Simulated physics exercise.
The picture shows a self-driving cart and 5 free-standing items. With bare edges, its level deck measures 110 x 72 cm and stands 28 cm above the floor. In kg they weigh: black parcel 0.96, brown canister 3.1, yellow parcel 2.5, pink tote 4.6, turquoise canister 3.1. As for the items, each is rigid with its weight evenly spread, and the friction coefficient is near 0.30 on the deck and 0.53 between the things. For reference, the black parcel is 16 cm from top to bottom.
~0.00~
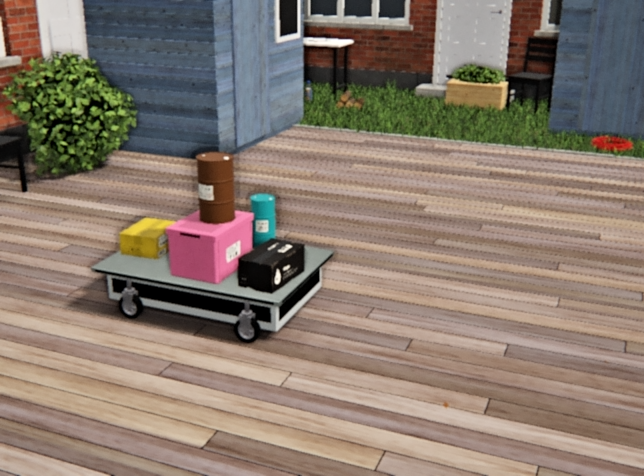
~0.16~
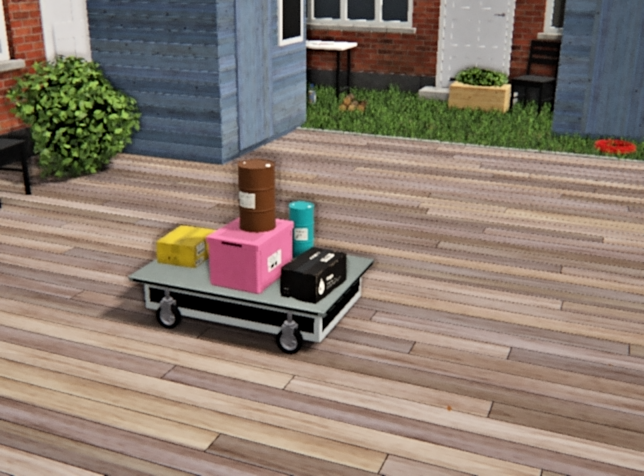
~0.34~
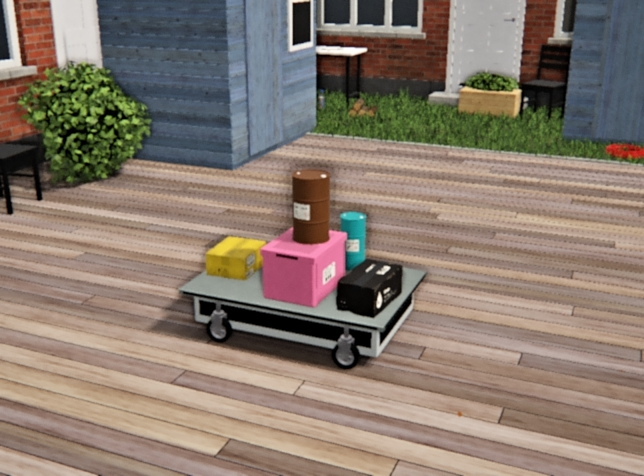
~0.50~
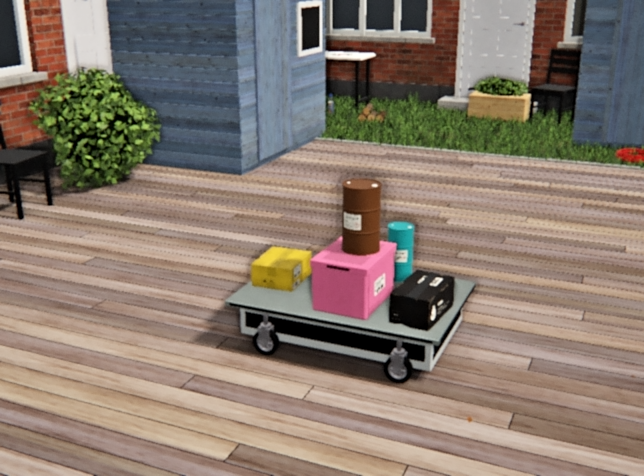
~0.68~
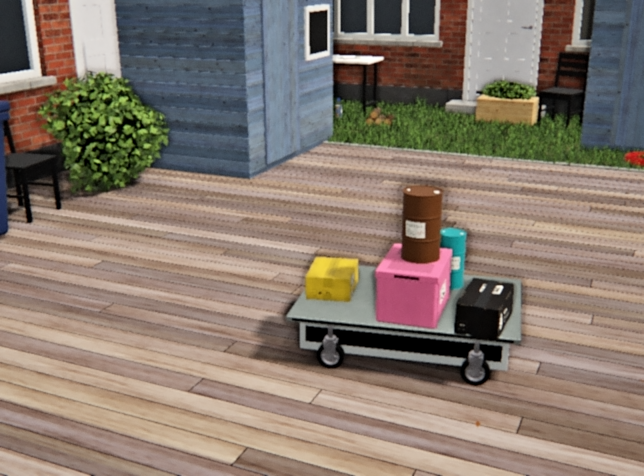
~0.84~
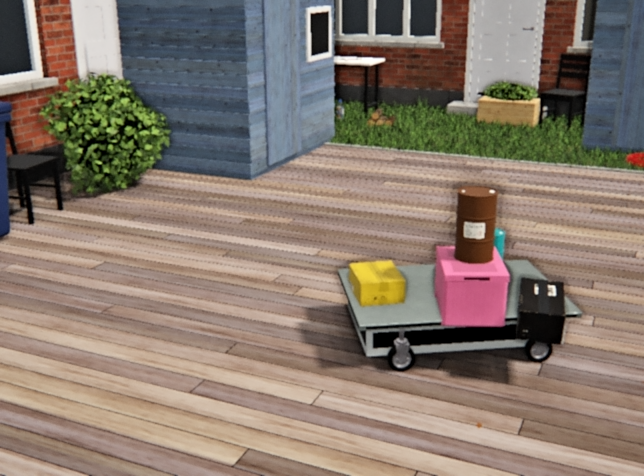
A flat cart carrying a brown canister on a pink box, plus yellow, black and turquoise items, rolled rightward across wooden decking, then turned while some of its load shifted on top.
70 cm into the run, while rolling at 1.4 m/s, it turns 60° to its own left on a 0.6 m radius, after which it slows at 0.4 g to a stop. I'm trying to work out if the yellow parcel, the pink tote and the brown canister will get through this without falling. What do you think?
My prediction: The yellow parcel will remain balanced. The pink tote will overbalance. The brown canister will overbalance.
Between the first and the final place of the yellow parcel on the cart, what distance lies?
The shift is close to 10 cm.
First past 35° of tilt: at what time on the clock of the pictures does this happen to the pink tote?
It happens at about 1.3 s.
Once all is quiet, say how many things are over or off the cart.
Tally: 3.
After 0.94 s, cart has run 132 cm, turned 45°; brown canister slid 26 cm near (509, 222); pink tote slid 25 cm near (503, 282); turquoise canister slid 34 cm.
After 1.14 s, cart has run 160 cm, turned 60°; brown canister and pink tote now off the cart; yellow parcel slid 4 cm near (450, 274); turquoise canister slid 44 cm.
After 1.44 s, cart has run 187 cm, turned 60°; yellow parcel slid 5 cm near (490, 262); turquoise canister slid 44 cm.
After 1.74 s, cart has run 188 cm, turned 60°, stopped; yellow parcel slid 9 cm near (497, 260); turquoise canister slid 46 cm.
At rest (2.1 s), off the cart and tipped over, brown canister and pink tote; off the cart but upright, black parcel; not toppled but over 10 cm from the start, turquoise canister; the last one in place, give or take 10 cm. In the last view, yellow parcel near (497, 260).
